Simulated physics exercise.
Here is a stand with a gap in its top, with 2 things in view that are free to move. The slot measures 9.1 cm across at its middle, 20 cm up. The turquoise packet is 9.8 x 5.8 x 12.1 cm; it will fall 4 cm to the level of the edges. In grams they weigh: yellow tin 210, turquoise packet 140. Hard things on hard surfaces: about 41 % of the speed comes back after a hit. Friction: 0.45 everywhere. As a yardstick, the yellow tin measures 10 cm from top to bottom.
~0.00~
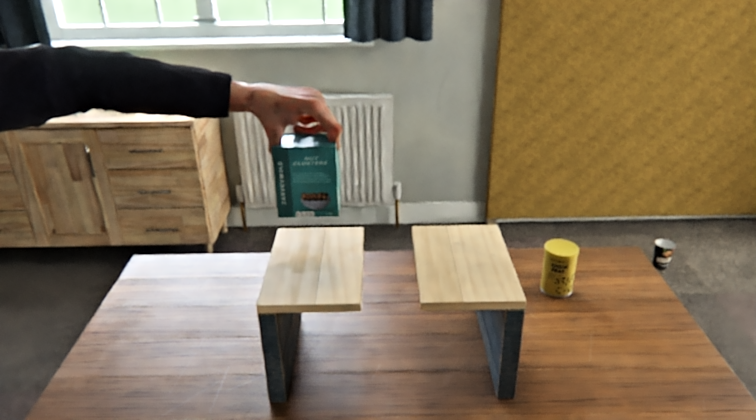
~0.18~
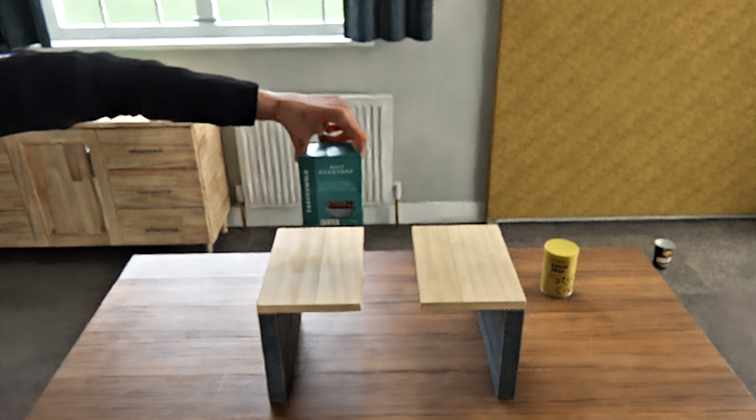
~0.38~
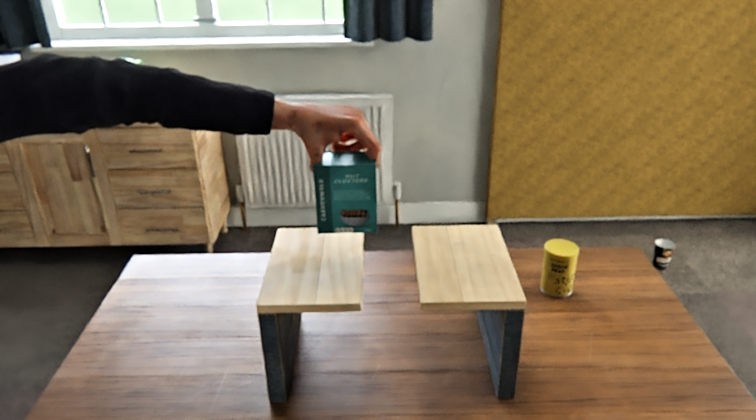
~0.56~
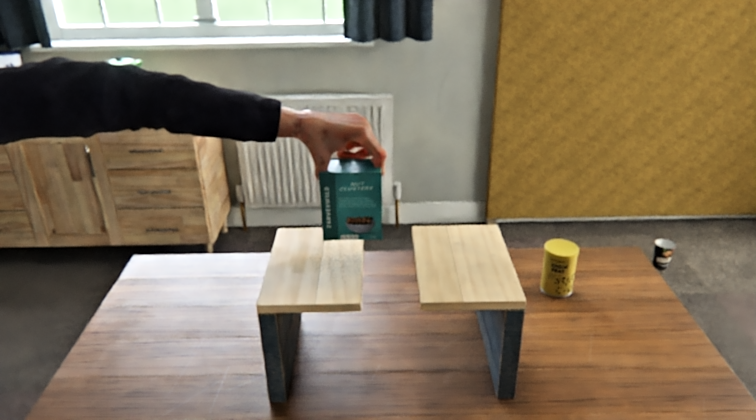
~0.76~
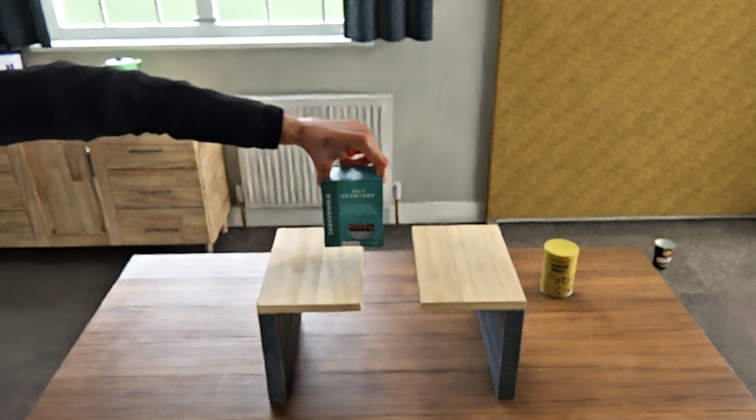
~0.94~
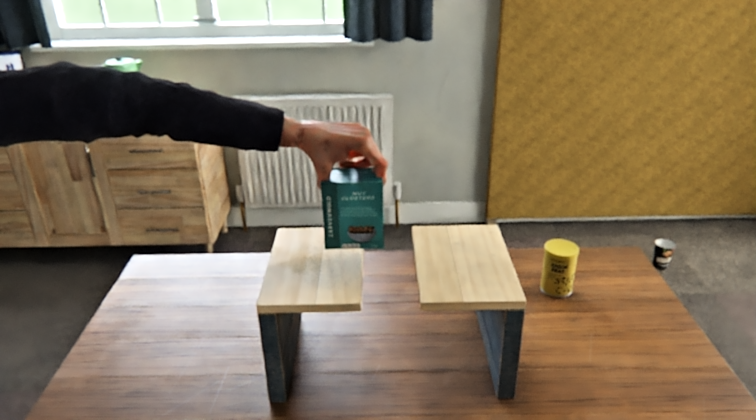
In a room with a radiator, a wooden drawer unit and a mustard-coloured panel, a fixed, slightly raised view faces a brown wooden table. Two pale wooden boards on dark supports stand with a gap between them, a yellow tin to their right and a small dark can farther off. A dark-sleeved arm from the left carries a turquoise packet rightward and lower, slowing until it hovers nearly still by the gap.
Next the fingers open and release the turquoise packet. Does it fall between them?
The packet is caught.
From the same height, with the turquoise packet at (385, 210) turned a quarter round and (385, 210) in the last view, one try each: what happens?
In the first case it goes down the gap; in the second case it lodges.
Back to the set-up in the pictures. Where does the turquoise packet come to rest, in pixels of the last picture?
Near (354, 230).
Around 1.14 s, turquoise packet shifted 3 cm near (354, 226).
Around 1.24 s, turquoise packet shifted 4 cm near (354, 230).
Finally (1.9 s), not toppled but over 4 cm from the start, turquoise packet; yellow tin still in place (within 4 cm). Final places as that camera would see them, turquoise packet near (354, 231). The packet lodges.
